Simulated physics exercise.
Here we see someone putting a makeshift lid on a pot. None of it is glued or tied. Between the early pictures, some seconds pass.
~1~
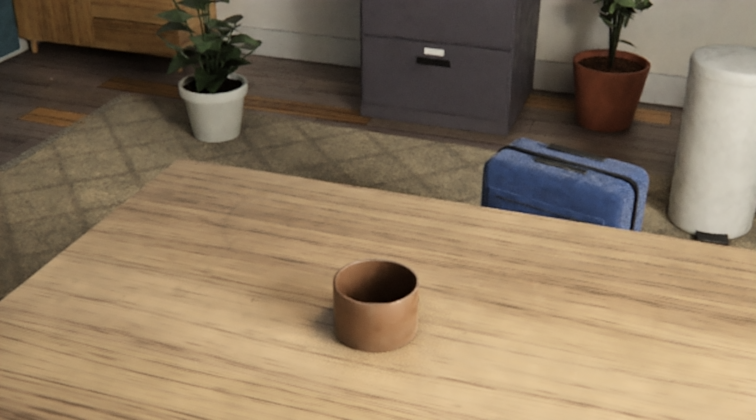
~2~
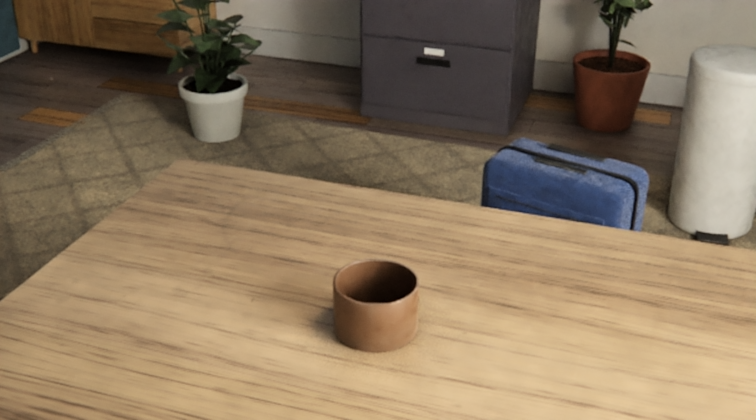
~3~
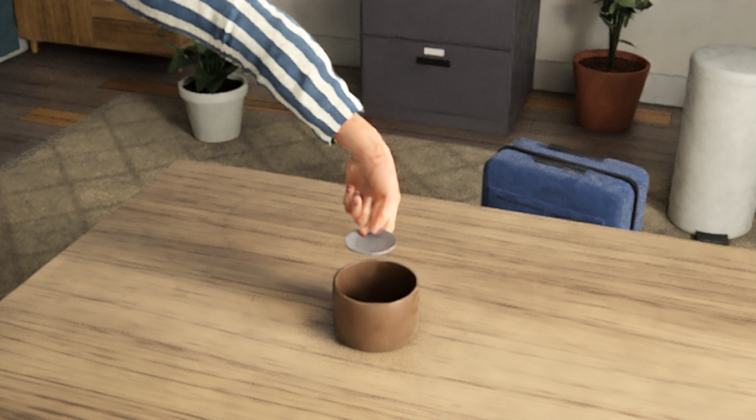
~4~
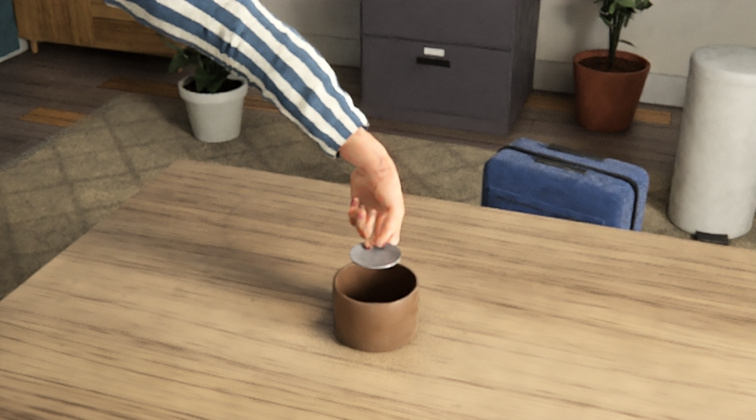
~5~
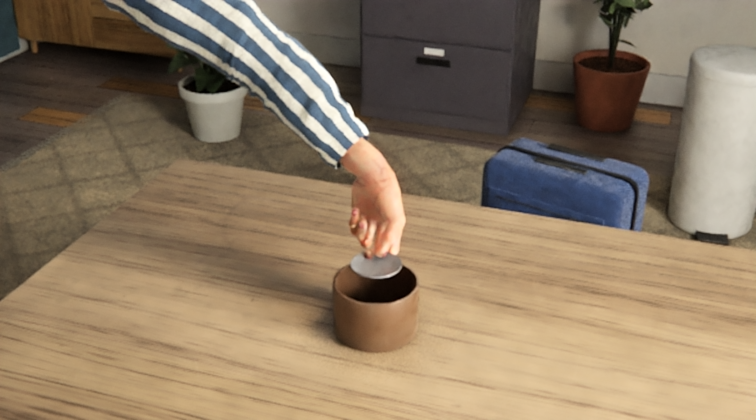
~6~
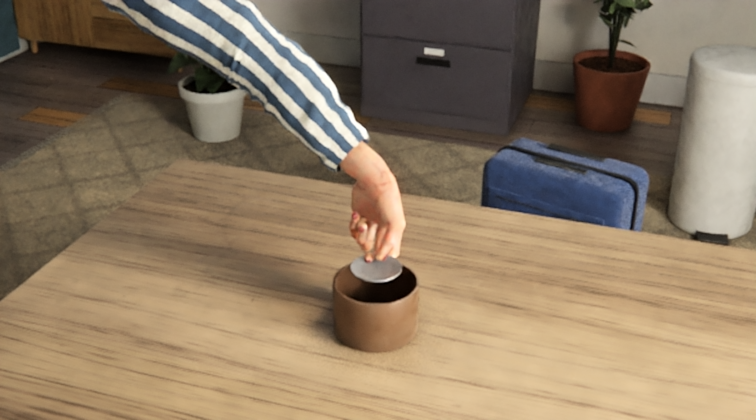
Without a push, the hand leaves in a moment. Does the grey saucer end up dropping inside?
Yes, it drops inside.
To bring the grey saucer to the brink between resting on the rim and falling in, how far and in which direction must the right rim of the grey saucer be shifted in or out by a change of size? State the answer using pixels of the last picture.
Shift it right by roughly 16 pixels.
Then, 0.14 s later than the last frame, grey saucer shifted about its own width near (376, 299).
When it is over, the grey saucer falls in, near (376, 322).
